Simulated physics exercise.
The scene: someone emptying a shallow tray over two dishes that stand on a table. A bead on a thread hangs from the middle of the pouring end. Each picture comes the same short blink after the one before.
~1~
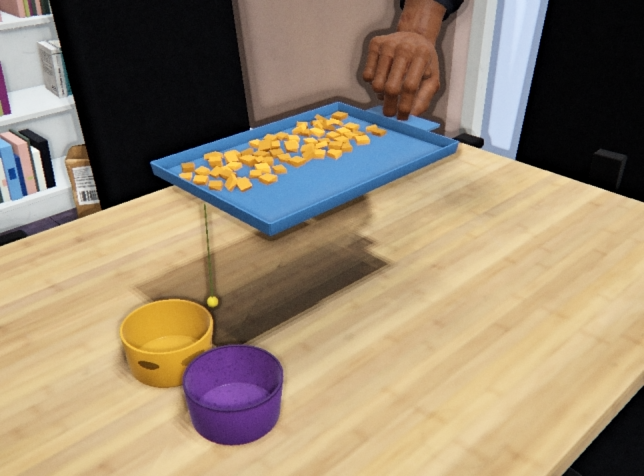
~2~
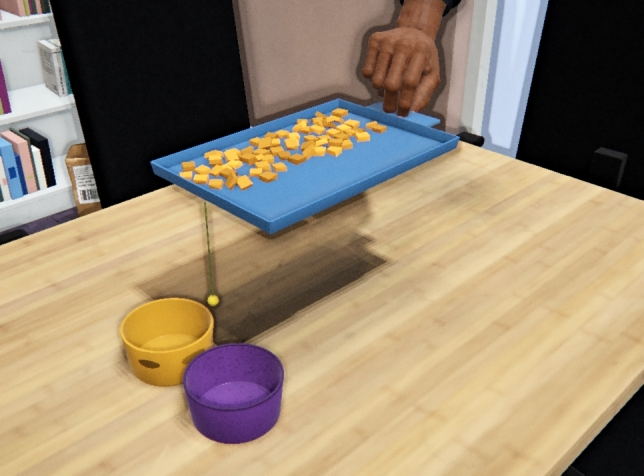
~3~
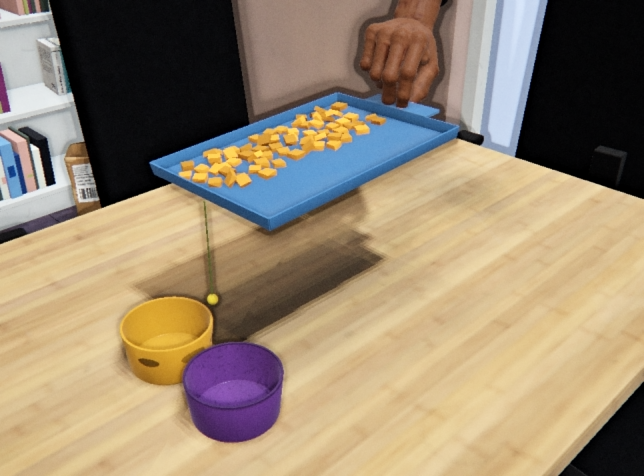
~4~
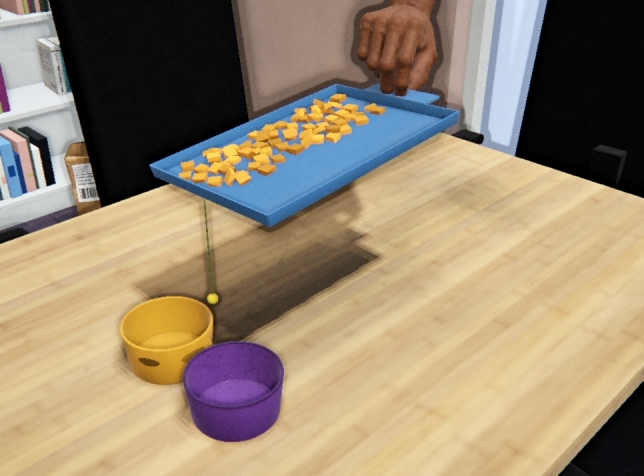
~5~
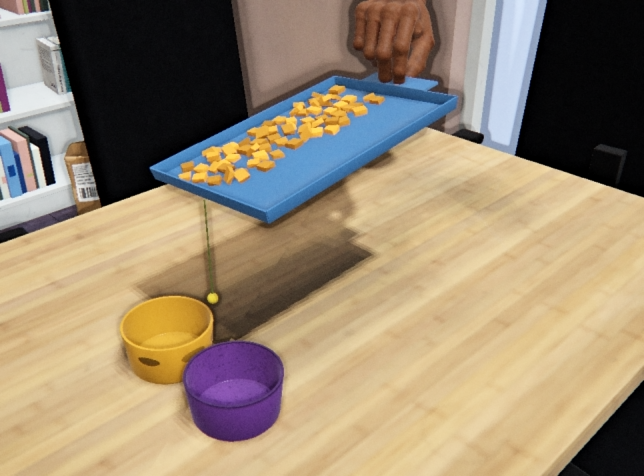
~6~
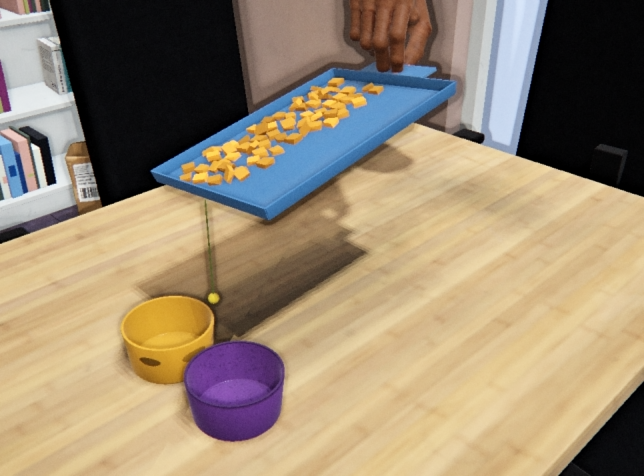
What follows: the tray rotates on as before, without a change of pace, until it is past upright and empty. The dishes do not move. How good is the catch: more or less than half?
Caught overall: Only the smaller part.
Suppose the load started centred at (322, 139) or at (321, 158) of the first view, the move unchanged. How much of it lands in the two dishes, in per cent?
First some 10, then 10 per cent.
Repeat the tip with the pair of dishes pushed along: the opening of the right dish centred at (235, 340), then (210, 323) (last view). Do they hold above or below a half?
In turn: Most of it; above a half.
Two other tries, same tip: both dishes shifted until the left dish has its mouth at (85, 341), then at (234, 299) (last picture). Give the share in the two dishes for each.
In turn 0 and 0 in a hundred.
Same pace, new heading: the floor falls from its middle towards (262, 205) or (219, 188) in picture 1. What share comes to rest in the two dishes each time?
First some 70, then 50 per cent.
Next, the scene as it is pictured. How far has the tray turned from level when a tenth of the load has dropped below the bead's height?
Around 95° of tilt.
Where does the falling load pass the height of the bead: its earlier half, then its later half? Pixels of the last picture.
At about (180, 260), then at (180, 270).
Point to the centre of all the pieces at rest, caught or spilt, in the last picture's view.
At about (174, 315).
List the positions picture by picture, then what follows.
Corners of the pouring end at (153, 162) and (270, 222), level; middle of the load at (291, 147), small crackers; left dish at (130, 360); right dish at (195, 416); bead on its thread at (213, 302), in the first frame.
Corners of the pouring end at (153, 162) and (270, 220), level; middle of the load at (291, 145), in the second frame.
Corners of the pouring end at (153, 162) and (269, 217), tipped barely, lowest at the left corner; middle of the load at (290, 140), in the third frame.
Corners of the pouring end at (152, 165) and (268, 213), tipped a little, lowest at the left corner; middle of the load at (289, 135), in the fourth frame.
Corners of the pouring end at (152, 167) and (266, 210), tipped a little, lowest at the left corner; middle of the load at (288, 130), in the fifth frame.
Corners of the pouring end at (153, 170) and (265, 207), tipped a little, lowest at the left corner; middle of the load at (288, 125); left dish at (131, 357); right dish at (196, 412), in the sixth frame.
Soon, tray tipped steeply; all on the tray.
A while on, tray tipped right over; nearly all on the tray; a small part outside both; a stray few in the air.
Towards the end, tray tipped past a quarter turn; a stray few in the left dish; nearly all outside both.
Finally, tray tipped past a quarter turn; none in the right dish; a stray few in the left dish; nearly all outside both.
